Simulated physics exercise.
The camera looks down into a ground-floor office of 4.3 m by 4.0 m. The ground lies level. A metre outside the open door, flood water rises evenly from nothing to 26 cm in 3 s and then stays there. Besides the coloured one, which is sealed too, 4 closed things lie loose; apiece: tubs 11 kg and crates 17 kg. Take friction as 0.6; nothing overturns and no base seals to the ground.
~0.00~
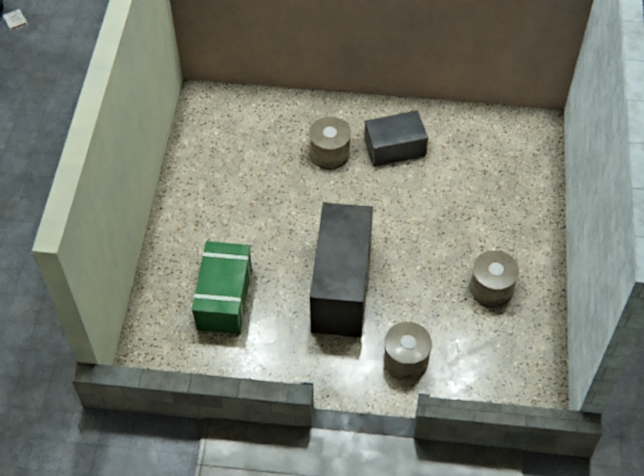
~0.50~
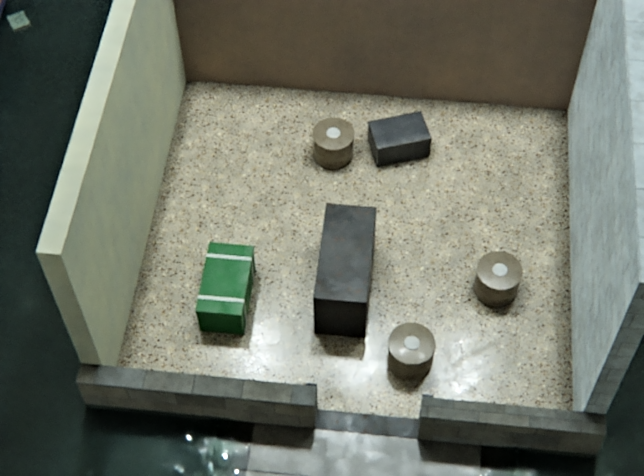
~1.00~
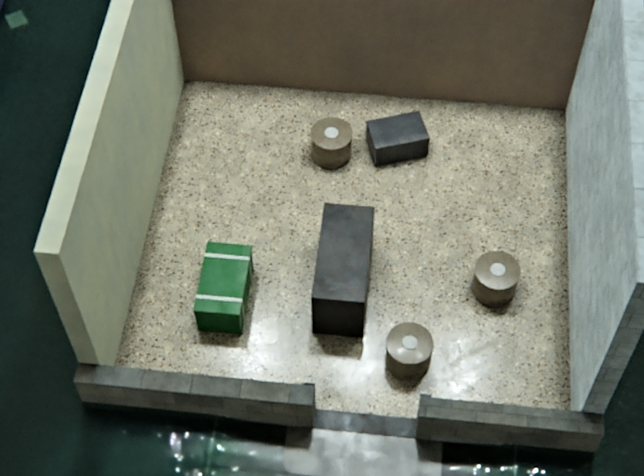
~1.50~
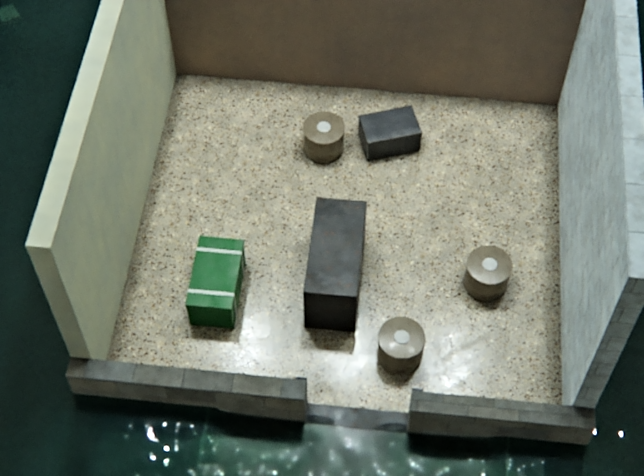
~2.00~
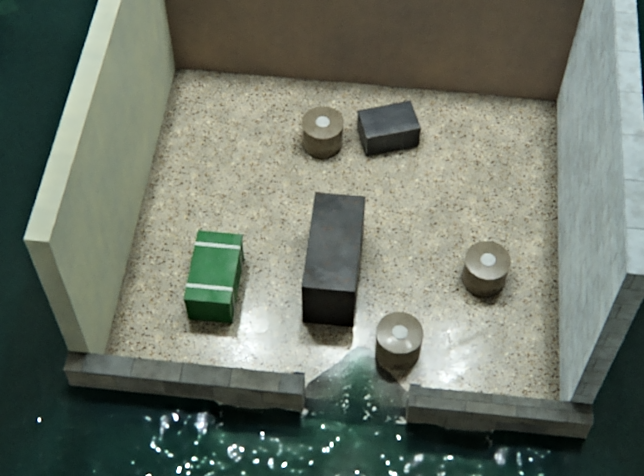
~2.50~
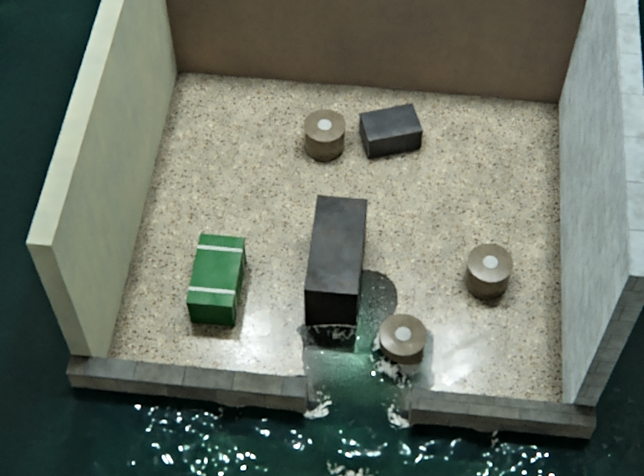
Dark water spreads around a roofless, speckled-floored room seen from high above, its doorway gap at the front. A green trunk with pale stripes sits left of a long dark crate, with a smaller dark crate and a brownish tub behind and two more tubs to the right. The water swirls in, glinting, through the gap and reaches the long crate and nearest tub, while the objects stay put and the camera shifts slightly.
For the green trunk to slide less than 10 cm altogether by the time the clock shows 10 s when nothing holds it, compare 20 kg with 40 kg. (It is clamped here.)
For it, only the larger load is enough.
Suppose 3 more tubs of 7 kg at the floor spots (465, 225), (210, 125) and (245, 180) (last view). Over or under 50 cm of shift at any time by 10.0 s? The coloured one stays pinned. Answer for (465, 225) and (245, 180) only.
In that order: Over, under.
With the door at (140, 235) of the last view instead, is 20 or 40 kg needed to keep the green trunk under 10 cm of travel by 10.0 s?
In that case neither load is enough.
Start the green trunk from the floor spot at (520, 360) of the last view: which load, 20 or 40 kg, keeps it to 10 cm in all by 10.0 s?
The smaller is enough.
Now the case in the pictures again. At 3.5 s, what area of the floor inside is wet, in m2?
About 5.0 m2.
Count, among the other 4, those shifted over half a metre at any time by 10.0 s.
I count 3.
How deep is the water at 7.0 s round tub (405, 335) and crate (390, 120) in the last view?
Roughly 9 and 5 cm.
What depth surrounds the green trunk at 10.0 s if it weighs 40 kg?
About 5 cm.
After 3.5 s the green trunk would be 0 cm from its start with 20 kg and 0 cm from its start with 40 kg; 3 cm of water round it then.
After 4.5 s the green trunk would be 23 cm from its start with 20 kg and 0 cm from its start with 40 kg; 4 cm of water round it then.
After 7.0 s the green trunk would be 90 cm from its start with 20 kg and 0 cm from its start with 40 kg; 5 cm of water round it then.
After 10.0 s the green trunk would be 145 cm from its start with 20 kg and 0 cm from its start with 40 kg; 5 cm of water round it then.
